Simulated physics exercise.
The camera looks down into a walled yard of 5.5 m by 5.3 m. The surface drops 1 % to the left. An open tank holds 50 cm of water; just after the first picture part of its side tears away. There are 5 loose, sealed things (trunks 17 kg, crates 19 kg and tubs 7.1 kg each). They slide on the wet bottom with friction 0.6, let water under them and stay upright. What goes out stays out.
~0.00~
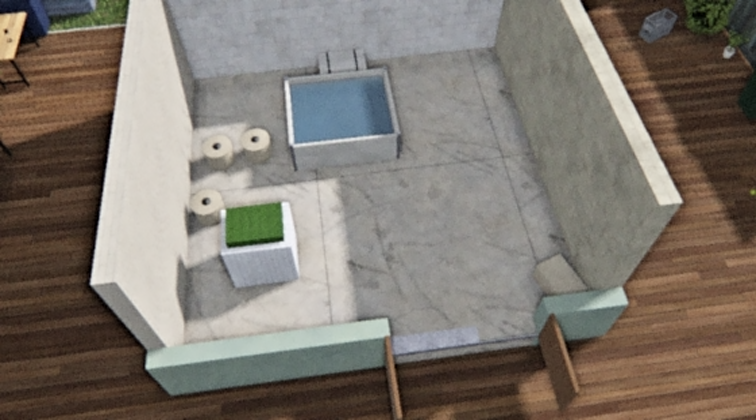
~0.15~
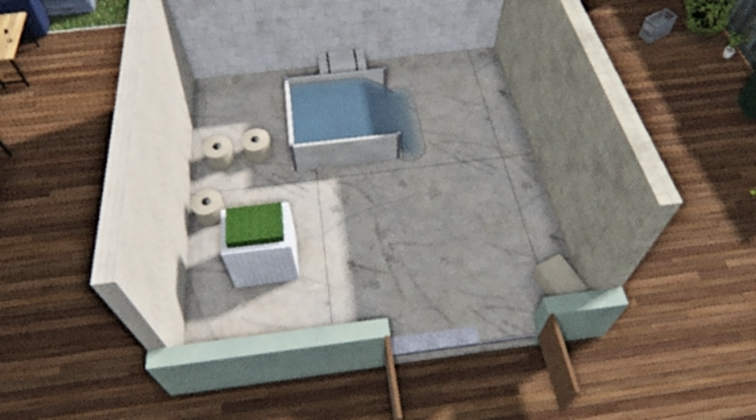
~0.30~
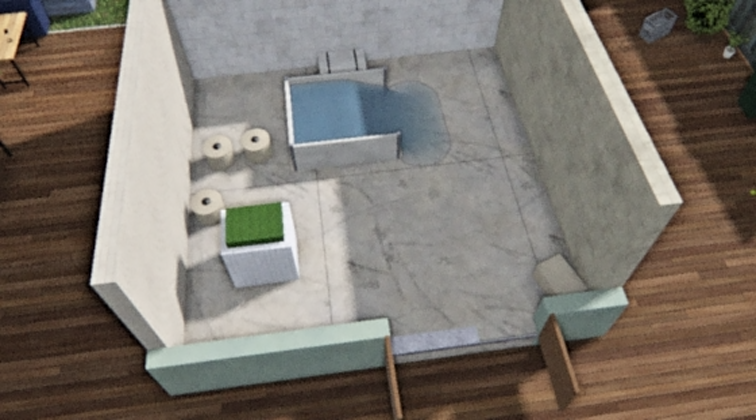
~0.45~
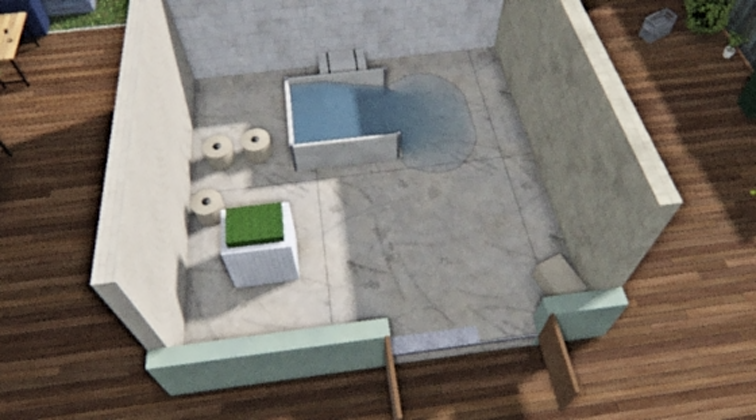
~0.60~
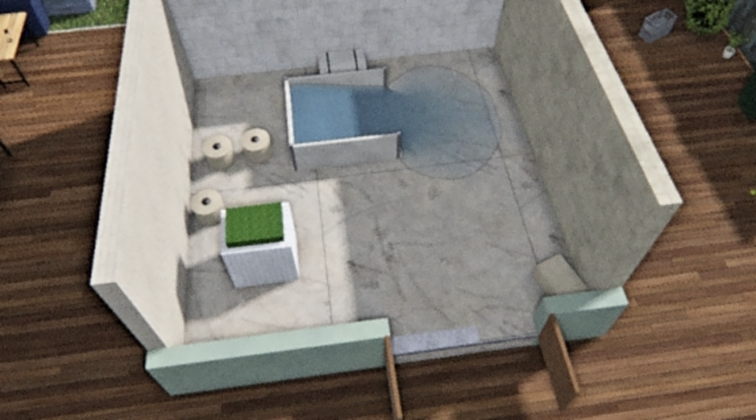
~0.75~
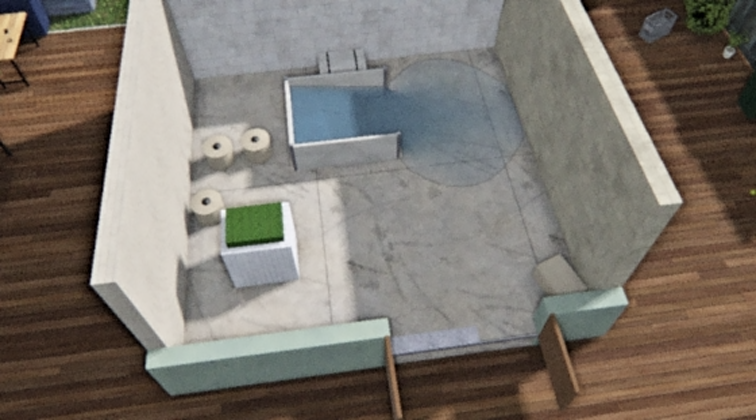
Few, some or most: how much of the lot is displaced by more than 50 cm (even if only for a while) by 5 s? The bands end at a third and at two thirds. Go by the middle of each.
Share: From one to two thirds.
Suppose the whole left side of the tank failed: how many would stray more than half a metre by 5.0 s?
In that case 4 of them.
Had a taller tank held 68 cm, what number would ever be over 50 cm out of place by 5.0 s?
Then 2.
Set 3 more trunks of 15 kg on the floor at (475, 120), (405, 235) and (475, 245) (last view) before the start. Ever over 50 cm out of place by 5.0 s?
In that order: Over, less, more.
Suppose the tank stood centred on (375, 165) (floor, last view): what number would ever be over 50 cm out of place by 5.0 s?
In that case 2 of them.
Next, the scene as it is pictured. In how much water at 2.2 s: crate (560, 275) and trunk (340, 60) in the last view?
About 2 and 0 cm.
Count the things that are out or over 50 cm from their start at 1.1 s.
0 of them.
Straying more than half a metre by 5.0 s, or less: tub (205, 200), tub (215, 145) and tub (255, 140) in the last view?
In turn: Short of it, short of it, short of it.
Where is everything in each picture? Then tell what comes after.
In the first frame, a trunk at (342, 60), on the bottom; a crate at (562, 277), on the bottom; 2.2 m2 under water; 0 of 5 have shifted.
In the second frame, a trunk at (342, 60), on the bottom; a crate at (562, 277), on the bottom; 2.9 m2 under water; 0 of 5 have shifted.
In the third frame, a trunk at (342, 60) rests on the ground; a crate at (562, 277), on the bottom; 3.7 m2 under water; 0 of 5 have shifted.
In the fourth frame, a trunk at (342, 60) rests on the ground; a crate at (562, 277), on the bottom; water covers 4.7 m2; 0 of 5 have shifted.
In the fifth frame, a trunk at (342, 60), on the bottom; a crate at (562, 277), on the bottom; water covers 5.9 m2; 0 of 5 have shifted.
In the sixth frame, a trunk at (342, 60), on the bottom; a crate at (562, 277) rests on the ground; water covers 7.1 m2; 0 of 5 have shifted.
After 1.1 s 0 of 5 are over 50 cm from their spots; 0 afloat.
After 2.2 s 0 of 5 are over 50 cm from their spots; 0 afloat.
After 3.5 s 1 of 5 are over 50 cm from their spots; 1 afloat.
After 5.0 s 2 of 5 are over 50 cm from their spots, and 2 have been at some point; 0 afloat.
